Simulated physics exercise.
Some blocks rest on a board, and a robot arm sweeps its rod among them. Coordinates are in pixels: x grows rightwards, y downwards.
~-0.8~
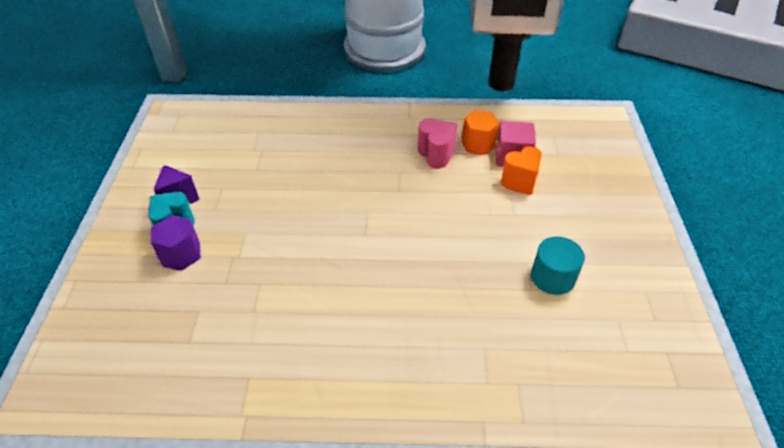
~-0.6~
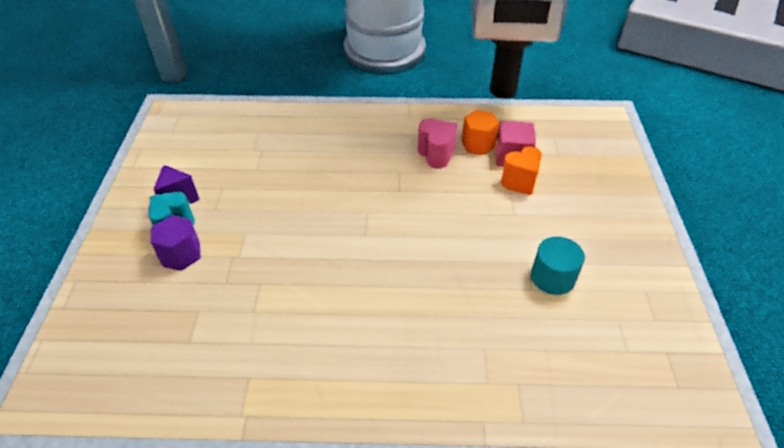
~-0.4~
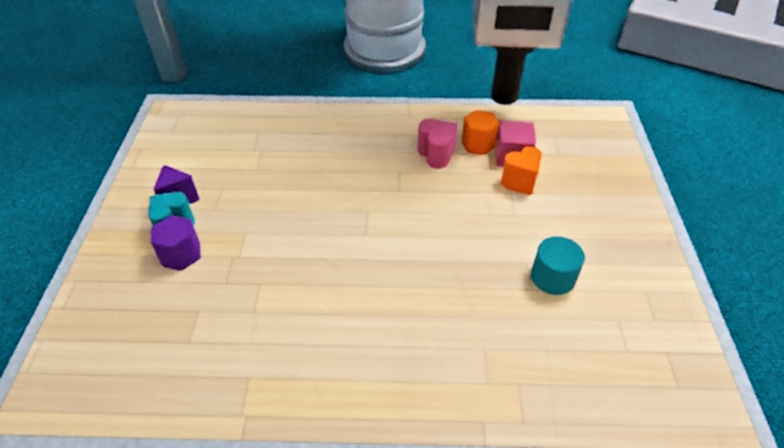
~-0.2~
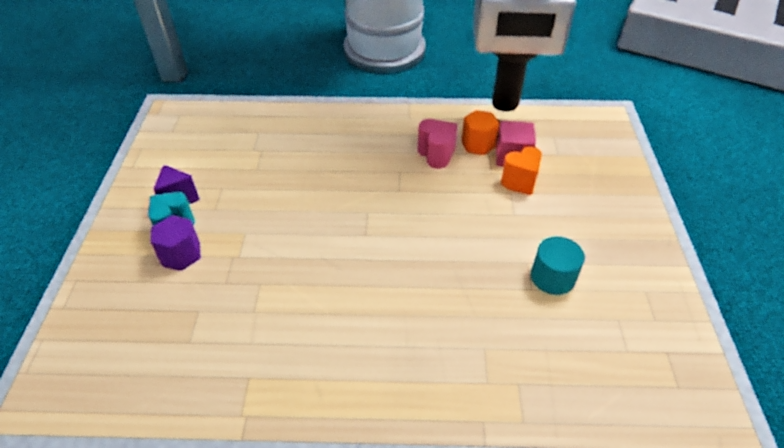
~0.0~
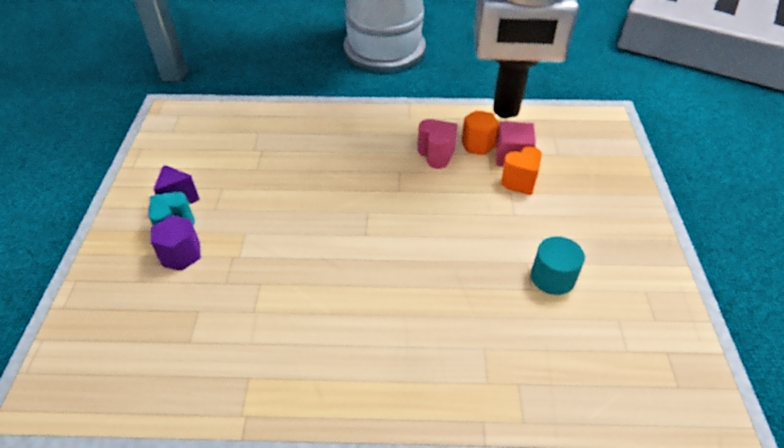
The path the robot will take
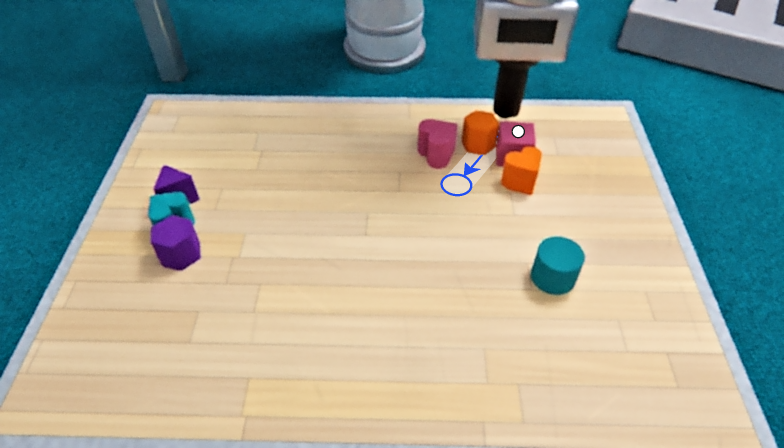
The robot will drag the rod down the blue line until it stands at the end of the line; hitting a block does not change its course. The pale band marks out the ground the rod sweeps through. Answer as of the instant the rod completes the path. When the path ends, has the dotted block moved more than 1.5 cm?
Yes, it checks out.
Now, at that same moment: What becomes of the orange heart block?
Moved off its spot.
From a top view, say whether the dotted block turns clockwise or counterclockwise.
Its rotation is counterclockwise.
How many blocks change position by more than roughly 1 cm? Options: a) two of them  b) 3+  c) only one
That would be b.
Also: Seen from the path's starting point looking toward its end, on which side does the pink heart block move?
It is displaced to the right.
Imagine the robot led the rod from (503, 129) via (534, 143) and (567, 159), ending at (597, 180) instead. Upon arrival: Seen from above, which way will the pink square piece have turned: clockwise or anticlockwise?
It ends up turned clockwise.
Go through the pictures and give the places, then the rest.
The first frame shows tip of the rod (501, 85), middles of tops, pink heart block (438, 130), orange hexagon (482, 120), pink square piece (518, 132), orange heart block (526, 158).
The second frame shows rod (502, 92), nothing pushed.
The third frame shows rod (504, 99), nothing pushed.
The fourth frame shows rod (505, 105), nothing pushed.
The fifth frame shows rod (506, 112), pink heart block (438, 130), orange hexagon (482, 120), pink square piece (518, 132), orange heart block (526, 158).
The line goes in a line from (503, 129) to (456, 185); the dot is on the pink square piece.
On the path given first. One third of the way, rod (491, 130); pink heart block (429, 131); orange hexagon (463, 129), turned 30° clockwise; pink square piece (517, 138), turned 35° anticlockwise; orange heart block (528, 160).
Two thirds of the way, rod (476, 148); pink heart block (414, 130); orange hexagon (445, 138), turned 85° clockwise; pink square piece (512, 146), turned 65° anticlockwise; orange heart block (536, 165), turned 25° anticlockwise.
At the end, rod (458, 167); pink heart block (408, 132); orange hexagon (432, 147), turned 110° clockwise; pink square piece (512, 146), turned 65° anticlockwise; orange heart block (536, 165), turned 25° anticlockwise.
